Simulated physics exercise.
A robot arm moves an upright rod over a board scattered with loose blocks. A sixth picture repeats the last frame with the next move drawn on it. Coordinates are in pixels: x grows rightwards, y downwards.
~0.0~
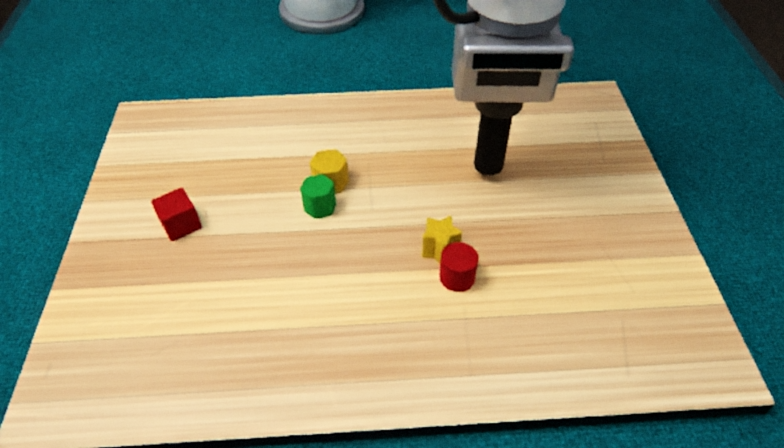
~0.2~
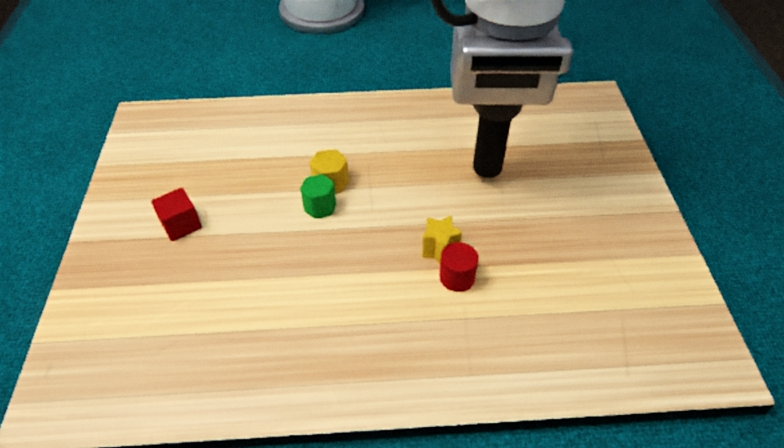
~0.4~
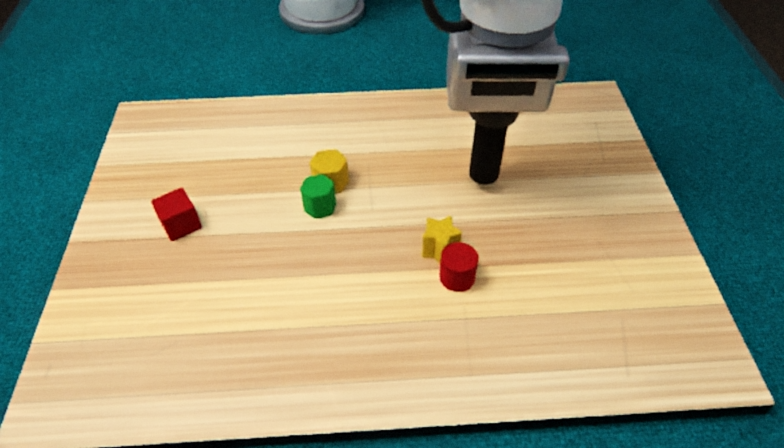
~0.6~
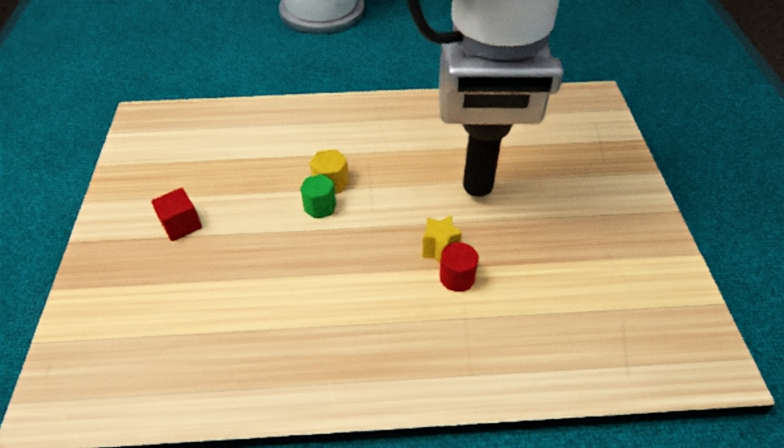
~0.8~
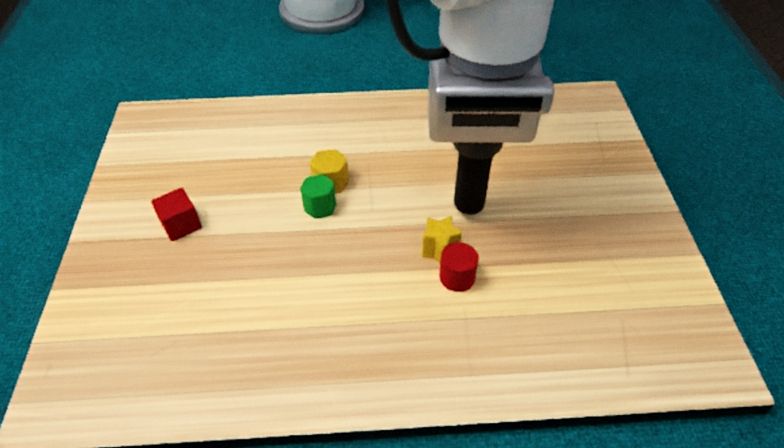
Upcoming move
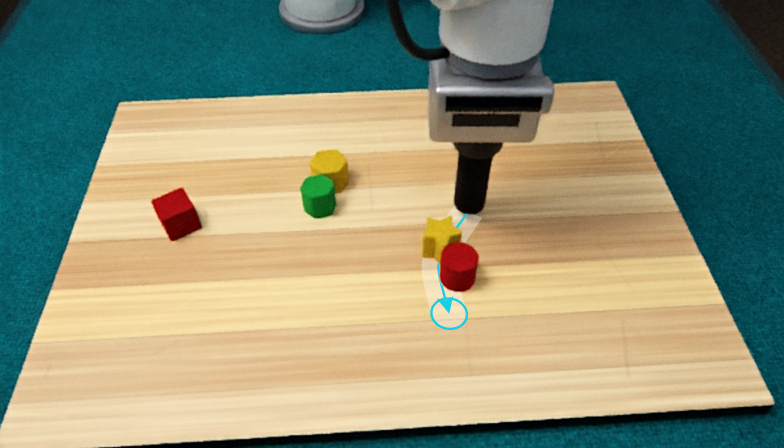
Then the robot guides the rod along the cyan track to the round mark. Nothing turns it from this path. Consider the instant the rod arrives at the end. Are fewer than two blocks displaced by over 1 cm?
In short: No.
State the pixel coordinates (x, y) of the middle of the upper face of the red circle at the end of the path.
Answer: (490, 296).
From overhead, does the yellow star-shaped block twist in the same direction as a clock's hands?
In short: Yes.
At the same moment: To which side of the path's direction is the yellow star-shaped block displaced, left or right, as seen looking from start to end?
Answer: Rightward.
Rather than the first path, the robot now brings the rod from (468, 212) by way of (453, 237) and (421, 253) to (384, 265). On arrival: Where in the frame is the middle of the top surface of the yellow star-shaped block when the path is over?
It should be at about (403, 266).
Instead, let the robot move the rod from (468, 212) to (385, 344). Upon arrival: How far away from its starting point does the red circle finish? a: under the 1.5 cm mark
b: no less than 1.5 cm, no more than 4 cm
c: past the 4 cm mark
The one that fits is b, no less than 1.5 cm, no more than 4 cm.
The line goes from (468, 212) over (448, 240) and (439, 274) to (449, 313).
The first path, step by step. One third of the way, rod (449, 233); yellow star-shaped block (431, 243), turned 15° anticlockwise.
Two thirds of the way, rod (440, 267); yellow star-shaped block (415, 269); red circle (469, 275).
At the end, rod (450, 306); yellow star-shaped block (413, 278), turned 25° clockwise; red circle (490, 296).
